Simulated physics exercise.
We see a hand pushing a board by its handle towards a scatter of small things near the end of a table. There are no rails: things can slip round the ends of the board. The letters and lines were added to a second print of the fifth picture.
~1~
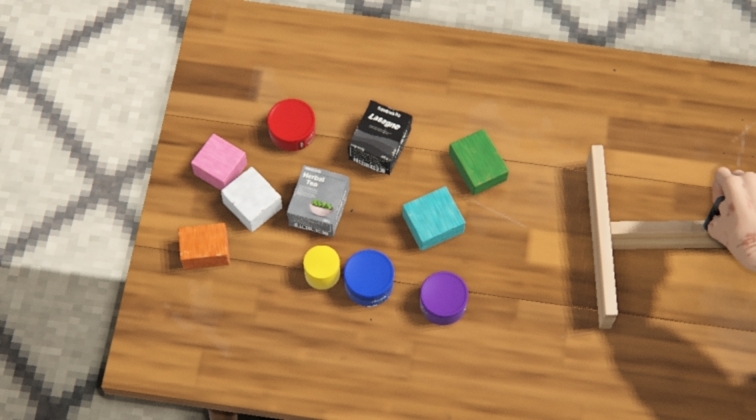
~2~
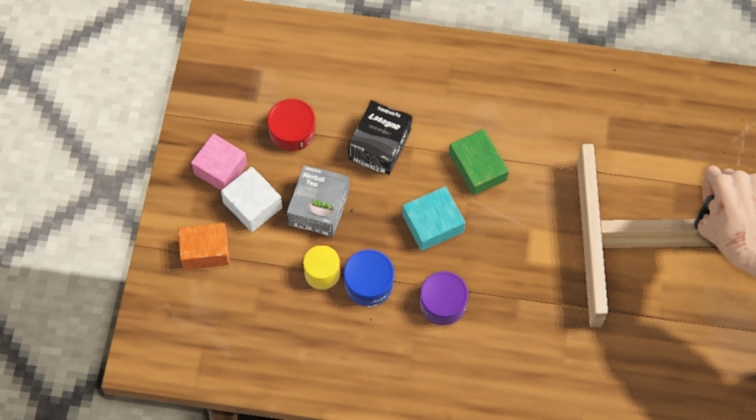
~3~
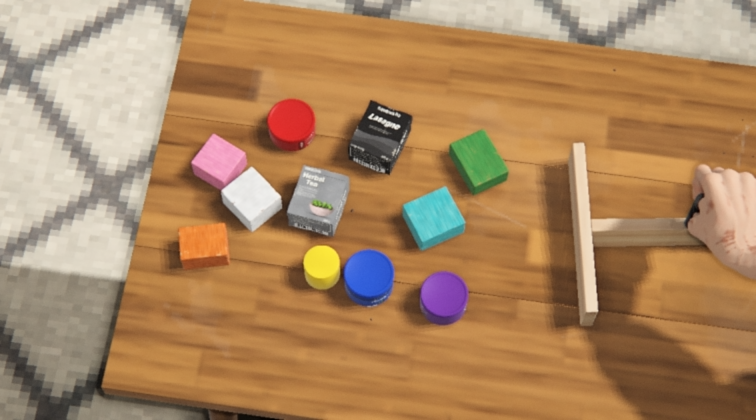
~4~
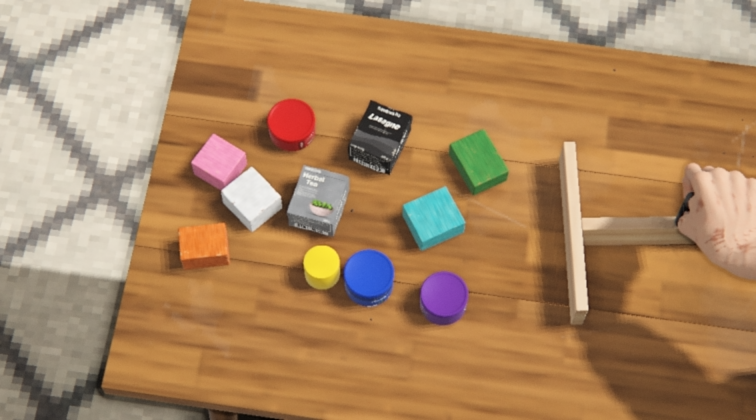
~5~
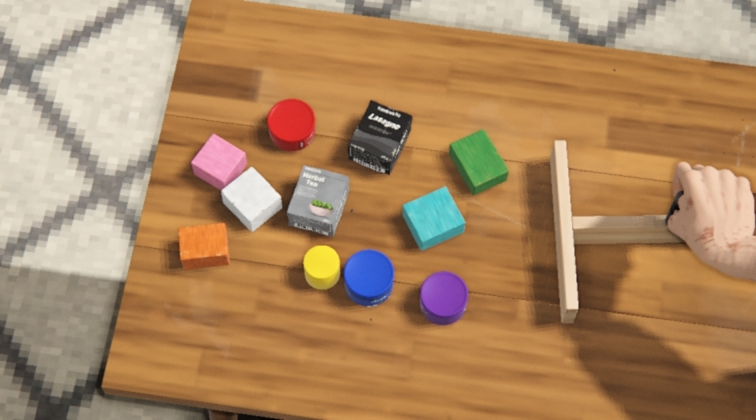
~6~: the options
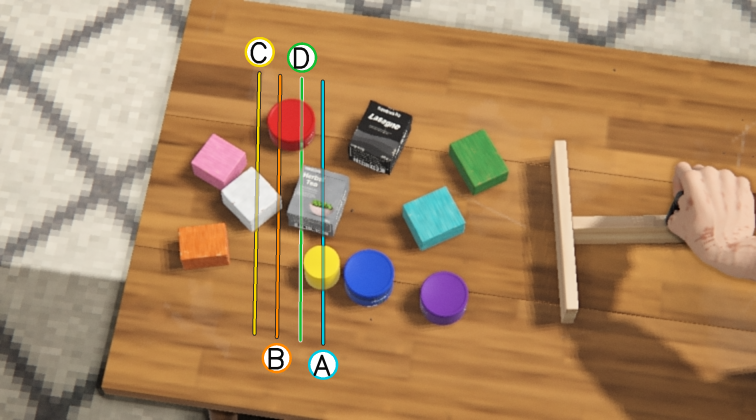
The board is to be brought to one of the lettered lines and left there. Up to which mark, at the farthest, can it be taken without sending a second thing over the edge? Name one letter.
Line B.
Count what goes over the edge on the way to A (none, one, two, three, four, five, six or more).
In all, none.
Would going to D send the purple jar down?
No.
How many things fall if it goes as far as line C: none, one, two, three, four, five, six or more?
Three.
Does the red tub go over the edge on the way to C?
Yes.
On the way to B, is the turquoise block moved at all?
By then, yes.
On the copy, A at (323, 207); B at (279, 201); C at (257, 198); D at (301, 204).
On B. First, board (462, 208); purple jar (434, 299); green block (432, 155).
Then, board (360, 194); pink block (215, 161); white block (227, 201).
Finally, board (282, 184); red tub (169, 108); pink block (163, 151); none fallen.
By contrast, A is within the limit but short; C drops three; D is within the limit but short.
